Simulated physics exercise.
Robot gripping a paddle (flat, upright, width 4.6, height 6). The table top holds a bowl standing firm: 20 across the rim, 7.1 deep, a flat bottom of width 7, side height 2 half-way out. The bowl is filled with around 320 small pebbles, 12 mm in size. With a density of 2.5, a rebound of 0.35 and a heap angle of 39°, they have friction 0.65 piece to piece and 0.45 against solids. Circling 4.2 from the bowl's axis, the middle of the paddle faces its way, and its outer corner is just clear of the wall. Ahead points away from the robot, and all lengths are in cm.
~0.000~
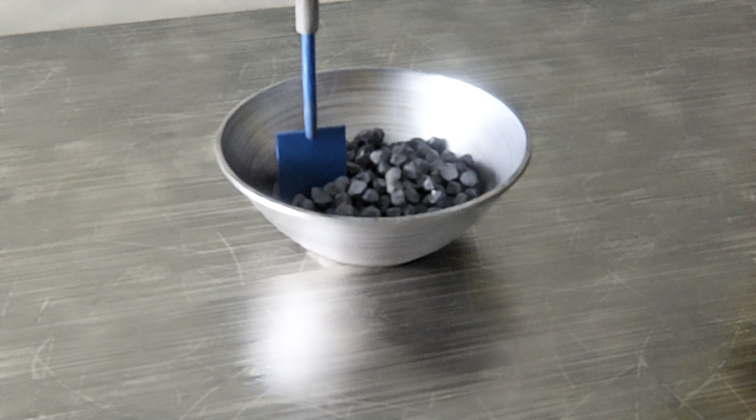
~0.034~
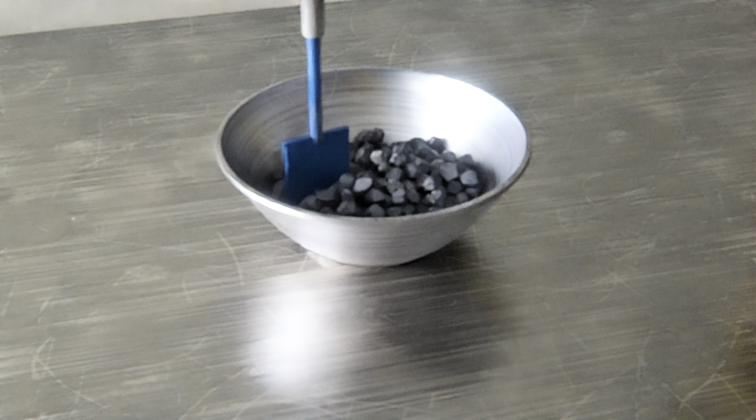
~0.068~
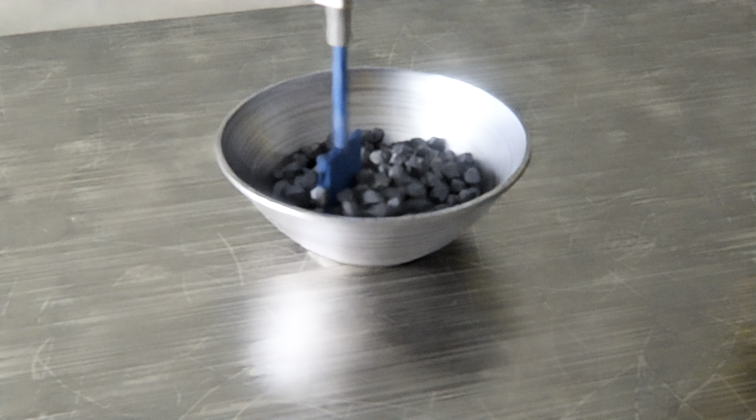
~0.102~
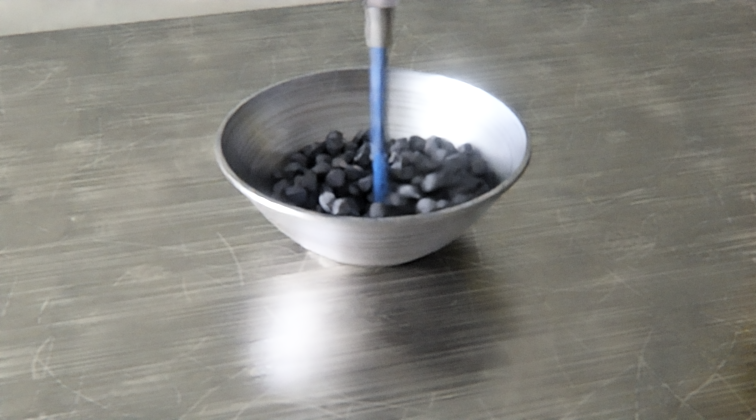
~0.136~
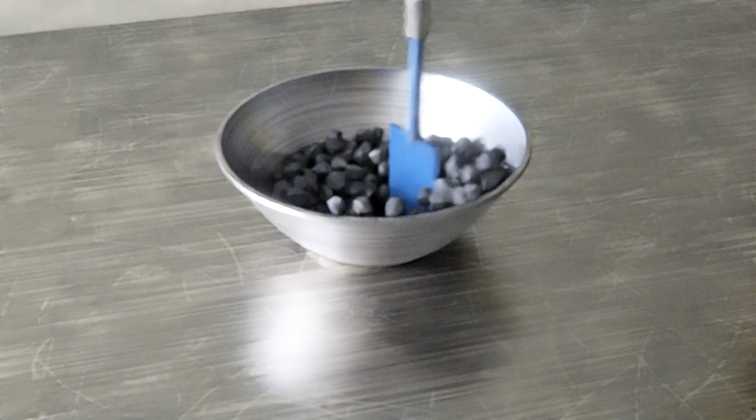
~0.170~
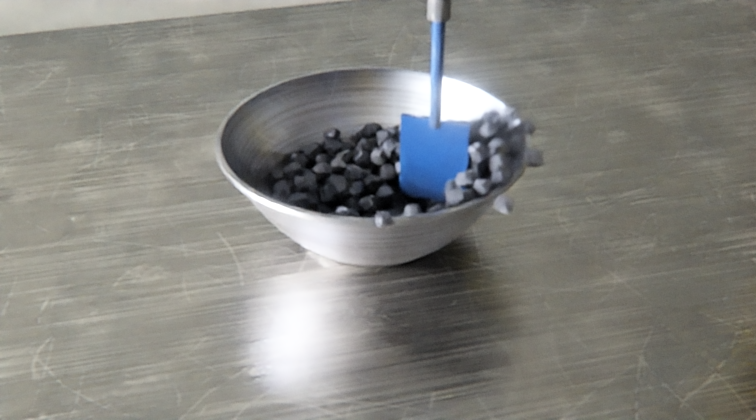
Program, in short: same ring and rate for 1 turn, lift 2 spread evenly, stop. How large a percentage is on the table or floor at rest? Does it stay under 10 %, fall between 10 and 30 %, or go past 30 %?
It falls between 10 and 30 %.
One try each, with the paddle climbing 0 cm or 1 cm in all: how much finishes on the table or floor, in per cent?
About 30 and 20 per cent.
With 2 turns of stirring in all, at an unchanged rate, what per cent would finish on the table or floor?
I'd expect around 25 per cent.
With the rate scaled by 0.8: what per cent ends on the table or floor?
It would come to around 10 percent.
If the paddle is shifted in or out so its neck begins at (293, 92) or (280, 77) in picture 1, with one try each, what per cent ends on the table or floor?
10 and 0 per cent.
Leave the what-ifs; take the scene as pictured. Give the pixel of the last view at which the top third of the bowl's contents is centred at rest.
Centre of top third: Approx. (333, 164).
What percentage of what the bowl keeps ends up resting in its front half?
Near 45 per cent of what stays in the bowl.
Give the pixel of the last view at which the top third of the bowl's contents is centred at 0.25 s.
Around (406, 112).
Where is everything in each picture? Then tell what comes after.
The paddle neck at (311, 109), 0° round; upper third of the load around (378, 177), from x 280 to 470, top at y 135; 318 in the bowl, in the first picture.
The paddle neck at (316, 114), 14° round; upper third of the load around (377, 179), from x 280 to 470, top at y 135, in the second picture.
The paddle neck at (342, 124), 47° round; upper third of the load around (381, 185), from x 280 to 475, top at y 135, in the third picture.
The paddle neck at (379, 125), 80° round; upper third of the load around (411, 184), from x 280 to 485, top at y 135, in the fourth picture.
The paddle neck at (415, 116), 113° round; upper third of the load around (443, 174), from x 280 to 500, top at y 135, in the fifth picture.
The paddle neck at (436, 99), 146° round; upper third of the load around (465, 154), from x 280 to 535, top at y 115; 315 in the bowl, 3 in flight or on the tool, in the sixth picture.
After 0.25 s, 224° round, highest piece 12 above the table; 296 in the bowl, 2 on the table or floor, 20 in flight or on the tool.
After 0.33 s, 302° round, highest piece 10 above the table; 273 in the bowl, 16 on the table or floor, 29 in flight or on the tool.
After 0.57 s, 0° round, highest piece 6 above the table; 257 in the bowl, 60 on the table or floor, 1 in flight or on the tool.
After 1.27 s, 0° round, highest piece 6 above the table; 257 in the bowl, 61 on the table or floor.
In the end, 257 in the bowl, 61 on the table or floor. That is 19 % on the table or floor.
